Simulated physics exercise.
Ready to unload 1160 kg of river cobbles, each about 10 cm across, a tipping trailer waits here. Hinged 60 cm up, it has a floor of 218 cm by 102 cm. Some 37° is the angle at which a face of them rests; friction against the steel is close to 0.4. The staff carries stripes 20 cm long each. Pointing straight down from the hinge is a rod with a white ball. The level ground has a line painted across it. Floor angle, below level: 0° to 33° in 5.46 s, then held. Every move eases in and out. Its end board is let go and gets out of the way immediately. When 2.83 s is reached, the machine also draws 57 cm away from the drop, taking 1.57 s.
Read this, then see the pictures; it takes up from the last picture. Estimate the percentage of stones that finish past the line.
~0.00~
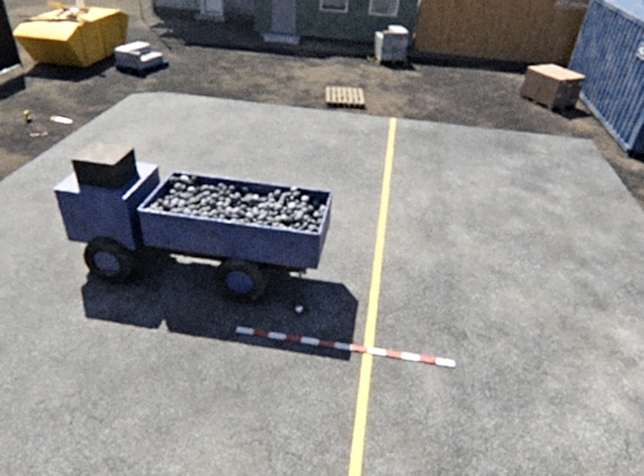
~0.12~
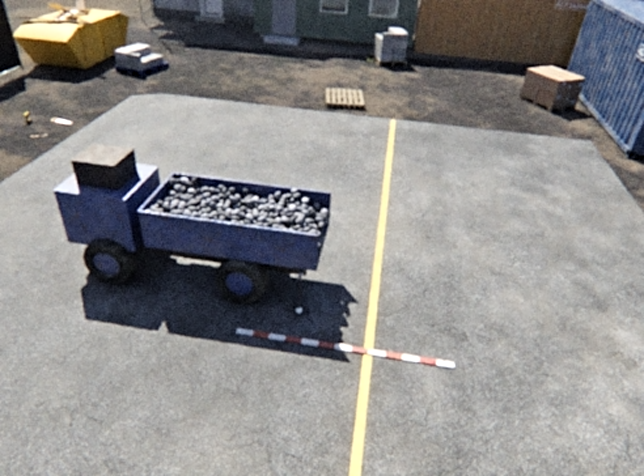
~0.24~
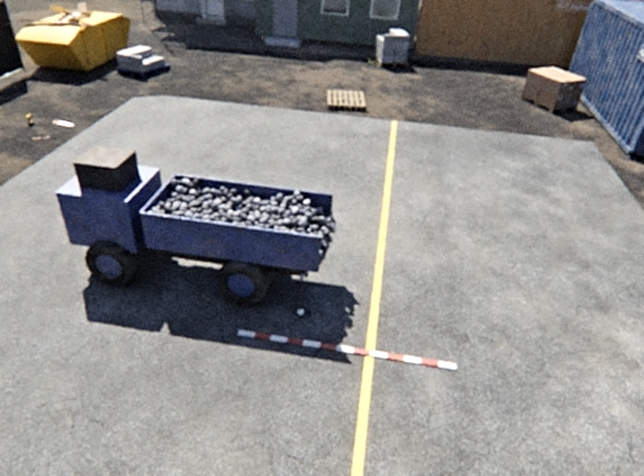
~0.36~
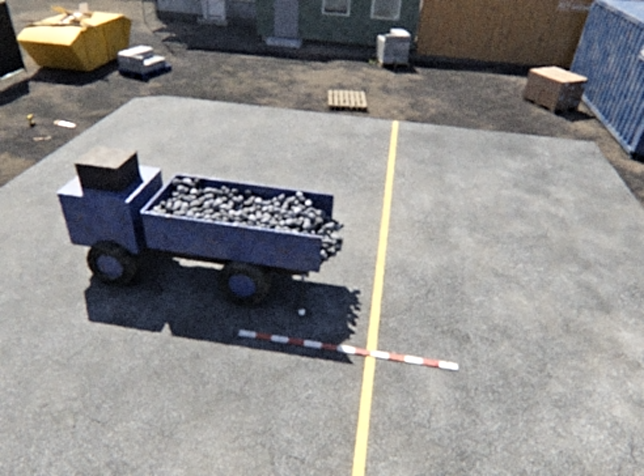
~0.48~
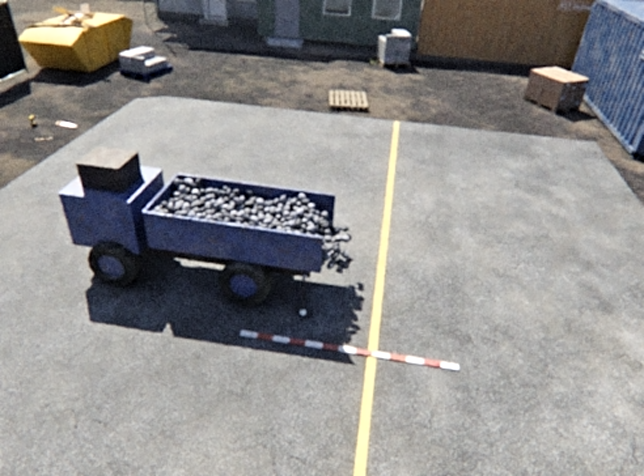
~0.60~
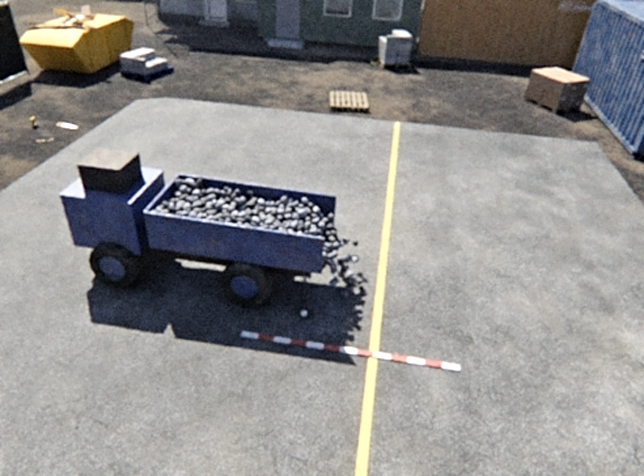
About 5 per cent.
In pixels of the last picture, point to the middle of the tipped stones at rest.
About (321, 282).
After 4.1 s the floor is at 28°; 44 % in the bed, 53 % short of the line, 3 % past the line; the foremost stones are at (412, 300).
After 5.6 s the floor is at 33°; 2 % in the bed, 95 % short of the line, 3 % past the line; the foremost stones are at (412, 300).
After 5.9 s the floor is at 33°; 0 % in the bed, 97 % short of the line, 3 % past the line; the foremost stones are at (412, 300).
After 8.7 s the floor is at 33°; 0 % in the bed, 97 % short of the line, 3 % past the line; the foremost stones are at (412, 300).
